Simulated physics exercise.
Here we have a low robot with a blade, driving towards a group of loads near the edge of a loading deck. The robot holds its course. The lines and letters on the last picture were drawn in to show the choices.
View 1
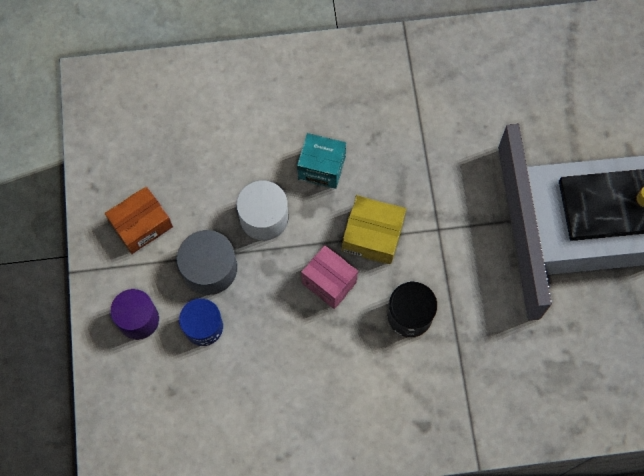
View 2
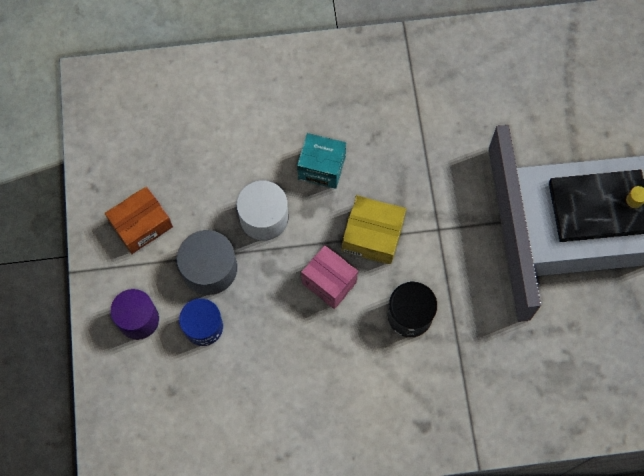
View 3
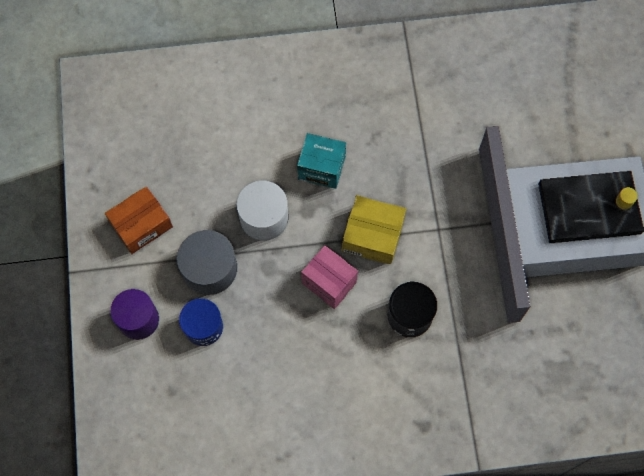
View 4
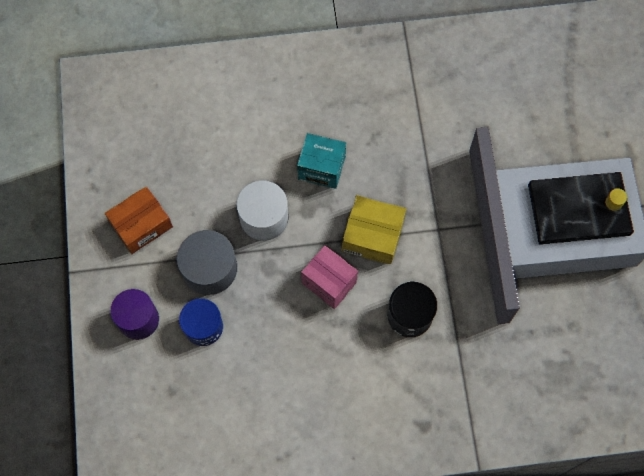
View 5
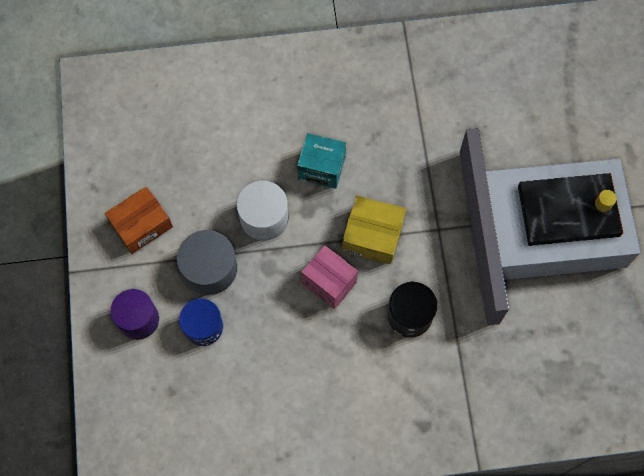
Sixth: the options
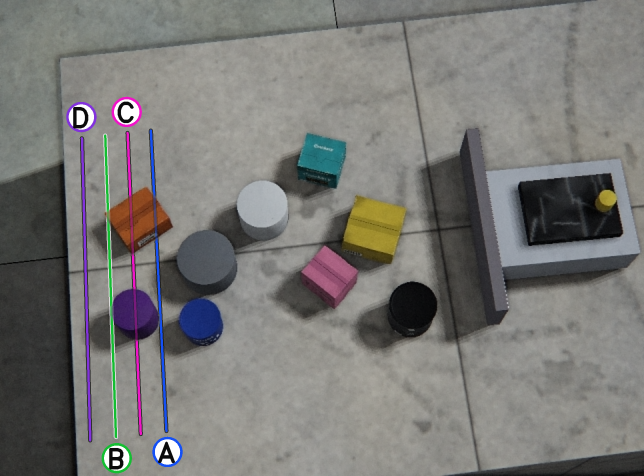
A pale, stone-like deck with dark seams is seen from high above, with darker floor beyond its left edge. Orange, turquoise, yellow and pink blocks sit among white, grey, purple, blue and black cylinders on the left and centre, all motionless. From the right, a low grey robot with a wide front blade, a black top panel and a yellow knob creeps steadily leftward, while the camera stays still.
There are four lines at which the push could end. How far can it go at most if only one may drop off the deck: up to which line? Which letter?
It should halt at A.
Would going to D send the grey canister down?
Yes.
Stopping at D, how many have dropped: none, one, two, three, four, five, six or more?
Six or more.
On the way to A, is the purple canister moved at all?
By then, yes.
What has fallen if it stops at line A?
It is the purple canister.
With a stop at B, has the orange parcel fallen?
By then, yes.
On the marked copy, A at (158, 273); B at (110, 279); C at (134, 276); D at (86, 282).
With A. Early on, robot (446, 223); black pail (347, 320); pink box (310, 286).
Further on, robot (327, 237); grey canister (165, 267); blue pail (177, 341).
At the end, robot (234, 248); purple canister over the edge; grey canister (73, 277); one fallen.
As for the rest, B drops five; C drops four; D drops eight.
